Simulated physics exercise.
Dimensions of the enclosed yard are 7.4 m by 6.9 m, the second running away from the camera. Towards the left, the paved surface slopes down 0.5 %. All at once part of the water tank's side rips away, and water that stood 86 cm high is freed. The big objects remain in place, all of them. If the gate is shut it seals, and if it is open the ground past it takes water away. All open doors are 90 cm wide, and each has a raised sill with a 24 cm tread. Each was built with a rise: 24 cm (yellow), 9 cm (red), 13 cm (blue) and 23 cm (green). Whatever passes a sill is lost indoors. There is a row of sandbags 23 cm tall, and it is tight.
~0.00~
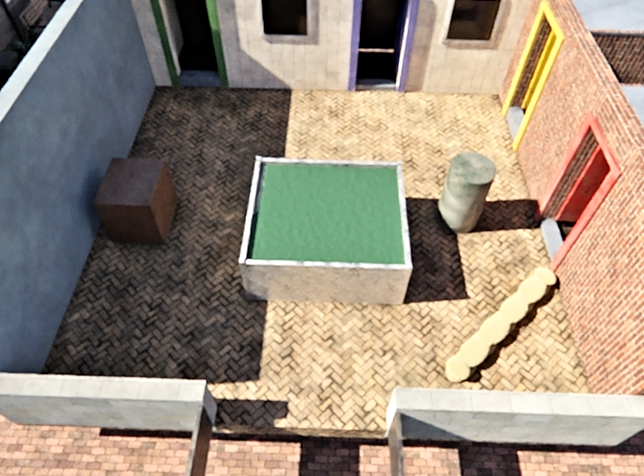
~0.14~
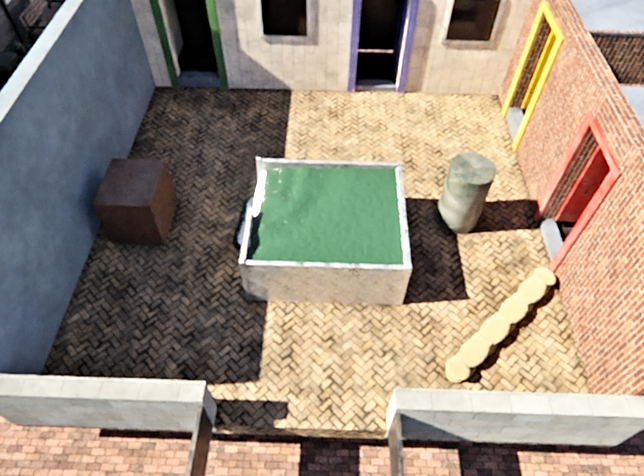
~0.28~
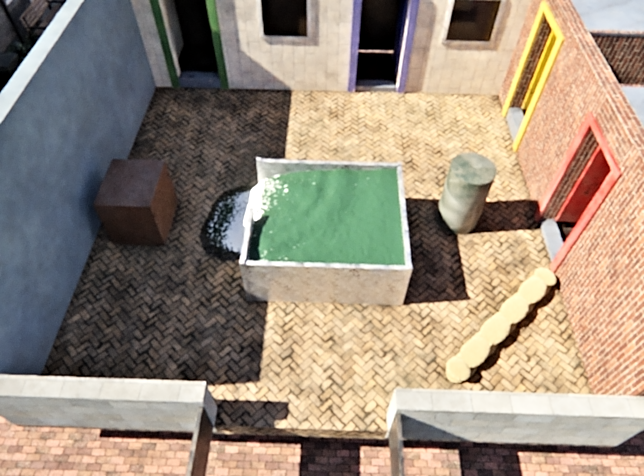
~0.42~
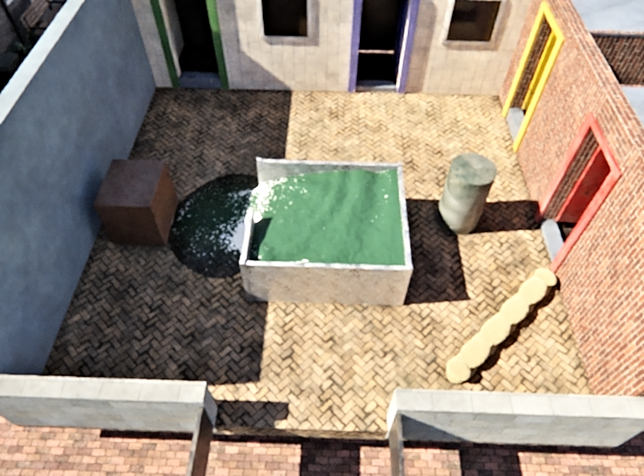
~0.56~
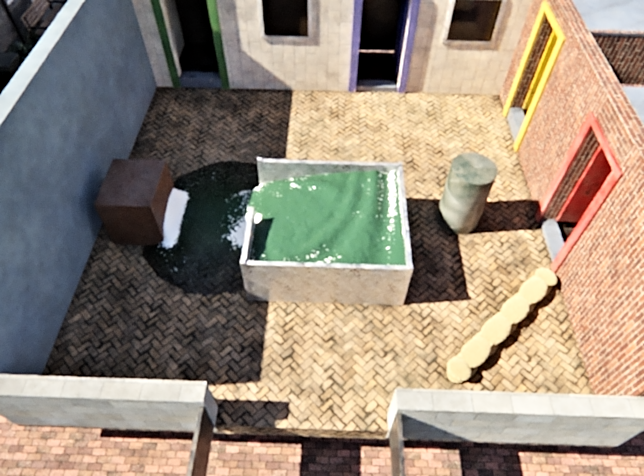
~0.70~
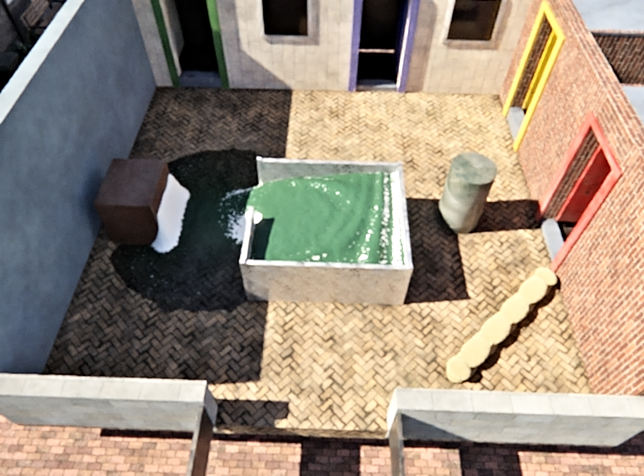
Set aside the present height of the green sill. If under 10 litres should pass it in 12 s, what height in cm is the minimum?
The minimum is around 34 cm.
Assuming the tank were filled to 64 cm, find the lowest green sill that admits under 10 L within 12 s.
Roughly 24 cm high.
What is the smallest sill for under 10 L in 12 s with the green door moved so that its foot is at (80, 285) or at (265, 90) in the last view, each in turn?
Roughly 14.5 cm, then roughly 10.5 cm.
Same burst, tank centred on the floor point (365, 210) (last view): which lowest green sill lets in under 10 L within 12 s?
A height near 28 cm.
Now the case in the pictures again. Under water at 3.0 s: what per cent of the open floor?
I'd say near 40 percent.
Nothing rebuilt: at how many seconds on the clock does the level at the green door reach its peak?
The level tops out around 2.6 s.
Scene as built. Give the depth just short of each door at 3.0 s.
Door by door, in centimetres - yellow 0, red 0, blue 0, green 34.
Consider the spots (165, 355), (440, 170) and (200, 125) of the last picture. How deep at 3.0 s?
In that order: 9, 0 and 5 cm.
After 1.4 s water covers 20 % of the floor, deepest (58 cm) near (180, 215); it has not reached the green door.
After 3.0 s water covers 40 % of the floor, deepest (38 cm) near (190, 88); 34 cm at the green door, 33 litres in over its 23 cm sill.
After 12.0 s water covers 95 % of the floor, deepest (12 cm) near (403, 238); 9 cm at the green door, 72 litres in over its 23 cm sill.
At the green door as built, the water arrived by 2.0 s and peaked near 35 cm at 2.6 s.
With a sill of 28 cm, 33 litres would have come in within the 12 s; with 38 cm, 4 litres. So under 10 litres takes about 34 cm.
